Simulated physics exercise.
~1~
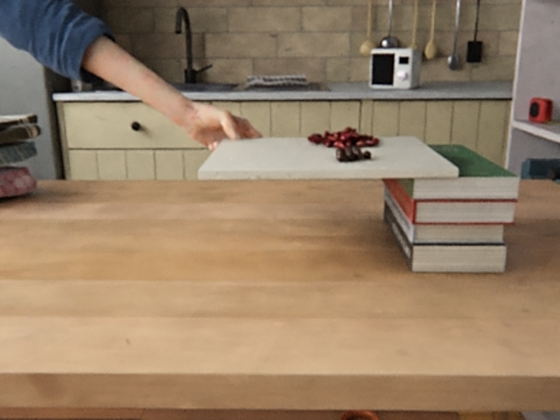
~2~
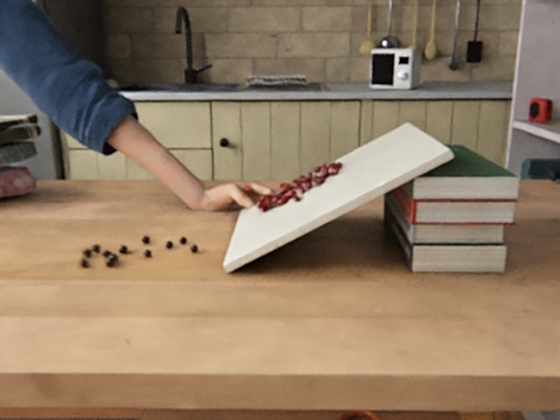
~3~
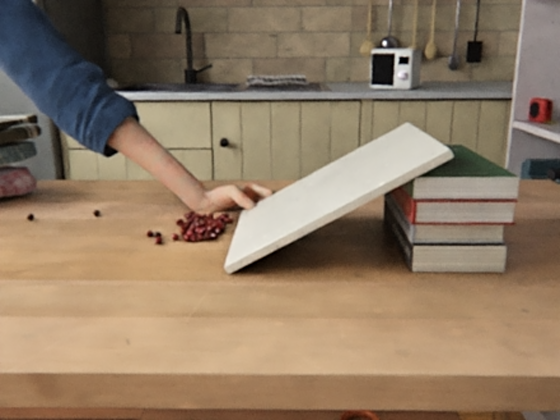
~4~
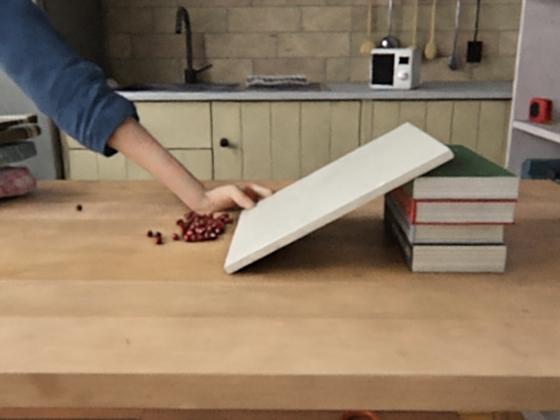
A hand lowering one end of a white board propped on books, dark beads rolling far left, red ones sliding into a nearby heap.
